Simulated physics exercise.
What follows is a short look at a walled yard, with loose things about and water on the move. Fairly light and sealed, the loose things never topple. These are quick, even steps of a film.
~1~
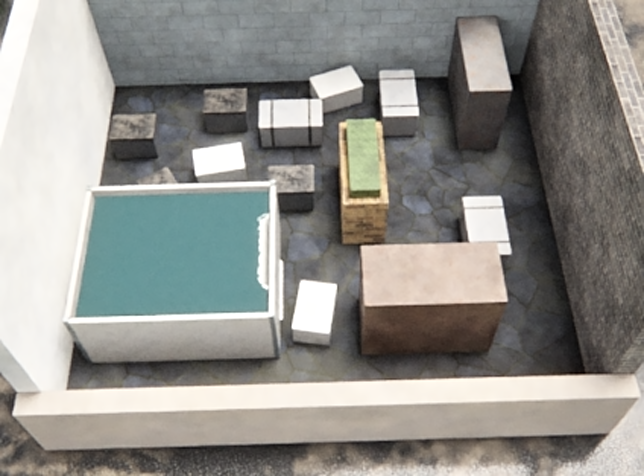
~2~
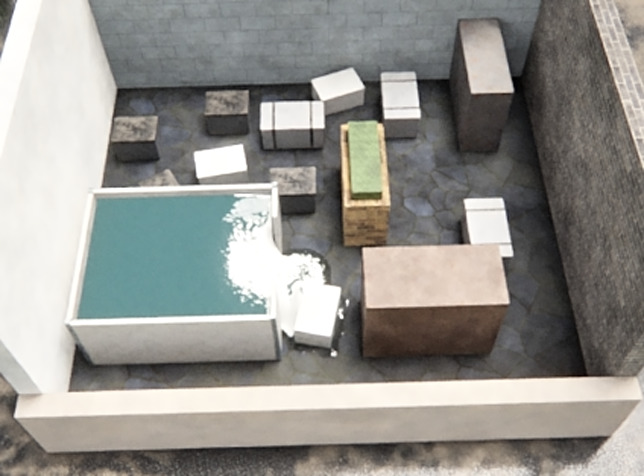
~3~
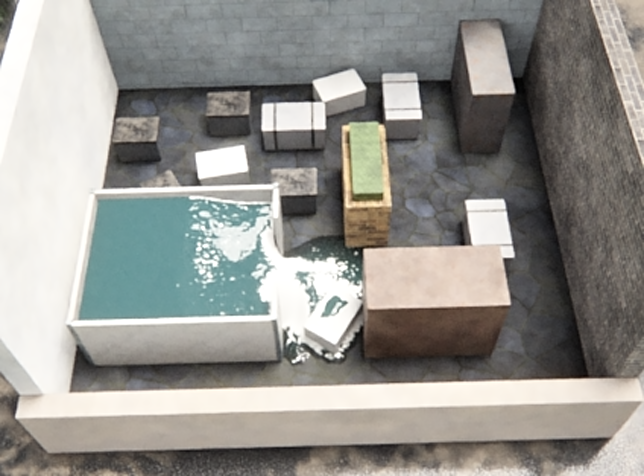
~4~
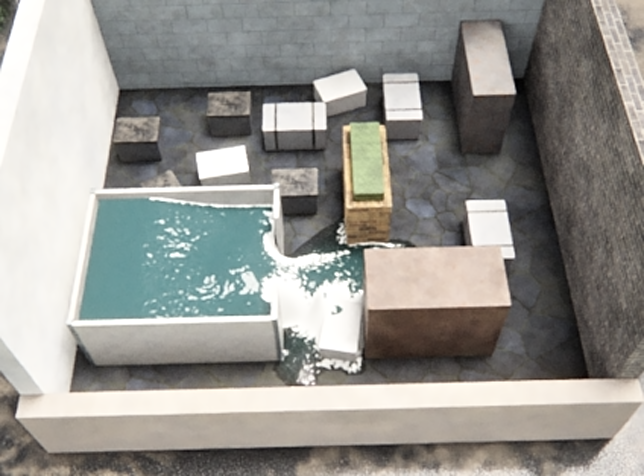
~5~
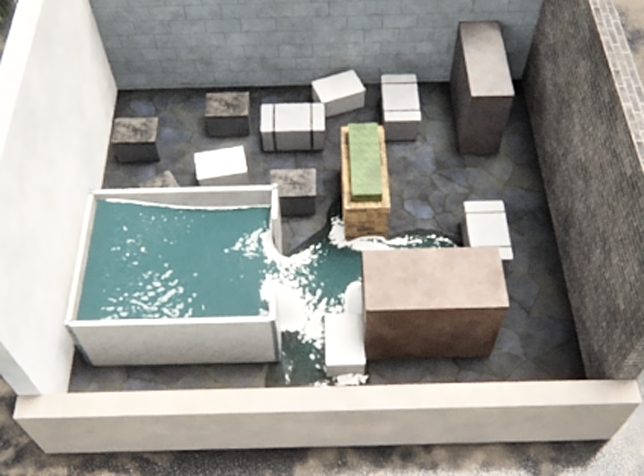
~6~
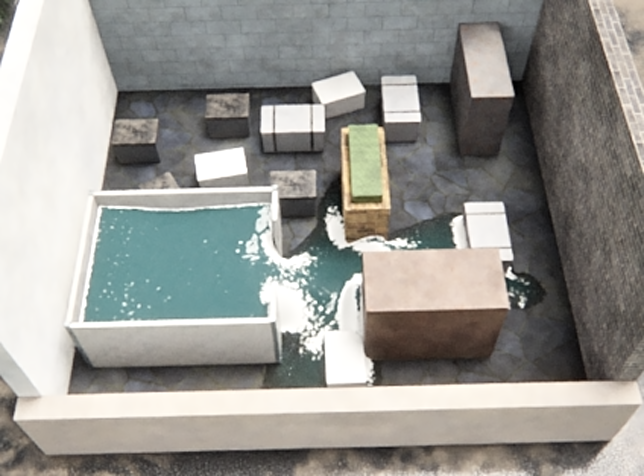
In a walled yard, water pours from a tank and pushes one white crate slightly forward.
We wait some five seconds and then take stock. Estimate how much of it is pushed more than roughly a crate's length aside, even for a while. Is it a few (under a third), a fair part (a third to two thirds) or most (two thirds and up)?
A few.
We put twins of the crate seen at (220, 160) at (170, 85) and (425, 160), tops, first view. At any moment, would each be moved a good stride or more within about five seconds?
First remains in place, second remains in place.
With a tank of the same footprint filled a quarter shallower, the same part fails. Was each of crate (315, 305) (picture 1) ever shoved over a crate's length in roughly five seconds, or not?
Best estimate: Carried that far.
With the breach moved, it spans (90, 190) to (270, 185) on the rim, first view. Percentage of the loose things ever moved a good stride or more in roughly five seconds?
I'd guess close to 100 percent.
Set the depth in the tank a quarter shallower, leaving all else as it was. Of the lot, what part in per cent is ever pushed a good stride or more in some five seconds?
Roughly 20 per cent.
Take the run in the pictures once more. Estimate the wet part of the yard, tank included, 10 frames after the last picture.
It comes to some 60 in a hundred.
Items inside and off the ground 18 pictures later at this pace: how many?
It adds up to 1.
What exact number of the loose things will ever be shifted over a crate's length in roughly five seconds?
The figure is 2.
A moment on, 1 of 10 are well off their spots; 0 afloat.
Next, 2 of 10 are well off their spots; 1 afloat.
Later, 2 of 10 are well off their spots; 1 afloat.
In the end, 2 of 10 are well off their spots, and 2 have been at some point; 1 afloat.
